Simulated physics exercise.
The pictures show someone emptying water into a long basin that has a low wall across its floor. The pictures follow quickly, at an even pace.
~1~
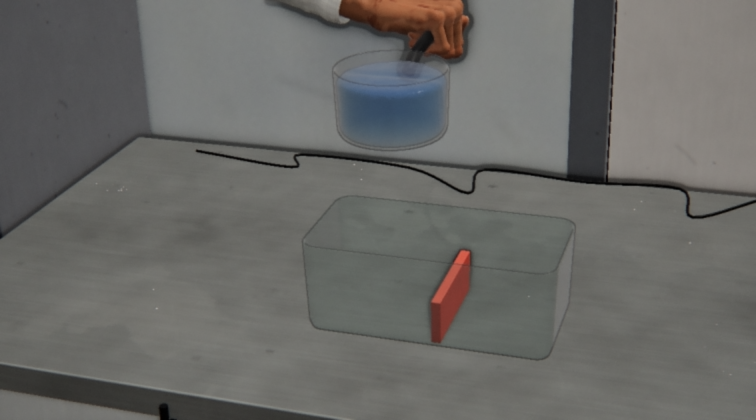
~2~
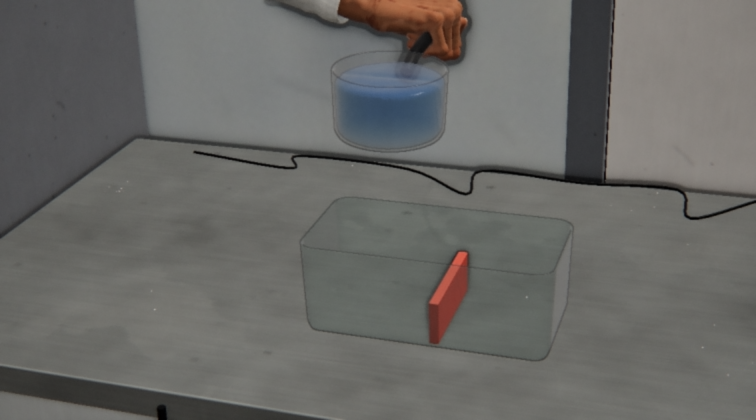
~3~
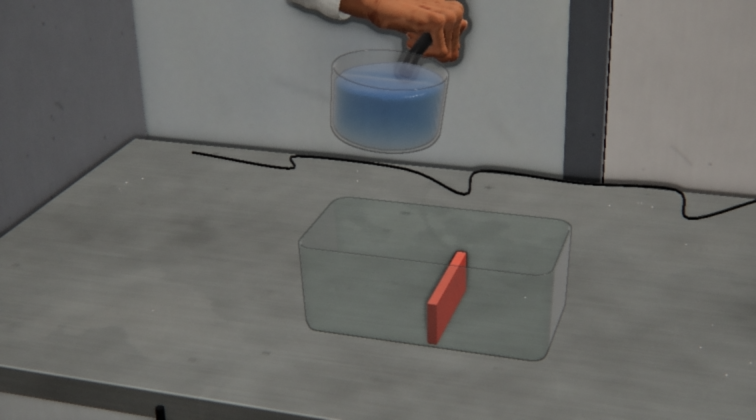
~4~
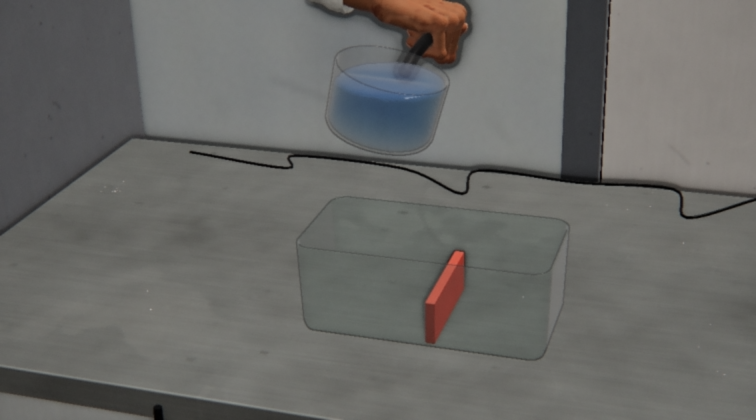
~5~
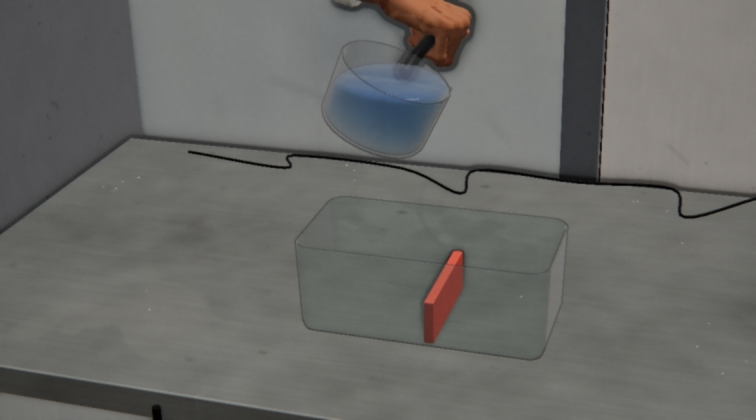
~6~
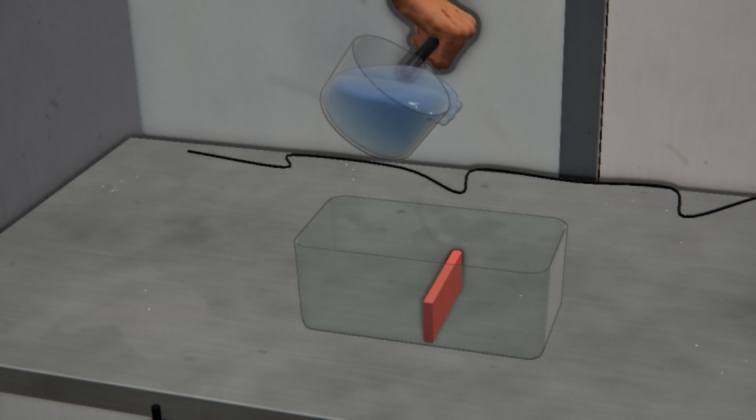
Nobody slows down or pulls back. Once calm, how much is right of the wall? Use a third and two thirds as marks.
The share right of the wall is above two thirds.
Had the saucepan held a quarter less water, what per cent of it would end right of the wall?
Near 80 %.
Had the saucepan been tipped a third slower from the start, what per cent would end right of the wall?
Roughly 90 in a hundred.
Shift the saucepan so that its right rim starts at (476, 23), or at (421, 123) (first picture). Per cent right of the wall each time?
Near 70 % and 55 %.
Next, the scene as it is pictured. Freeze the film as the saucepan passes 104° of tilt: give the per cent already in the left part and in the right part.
The left part 0 per cent, the right part 35.
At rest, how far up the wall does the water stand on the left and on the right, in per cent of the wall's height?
Left: 10 %. Right: 70 %.
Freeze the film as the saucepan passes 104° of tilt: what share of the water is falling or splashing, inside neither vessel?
Near 45 %.
A moment on, the saucepan is tipped right over and 23 per cent is still to pour, 0 is left of the wall and 33 right of it.
Next, the saucepan is tipped right over and 2 per cent is still to pour, 7 is left of the wall and 74 right of it.
Then the saucepan is tipped right over and 0 per cent is still to pour, 12 is left of the wall and 85 right of it.
Later the saucepan is tipped right over and 0 per cent is still to pour, 13 is left of the wall and 84 right of it.
Finally, 13 per cent lies left of the wall, 84 right of it and 3 outside.
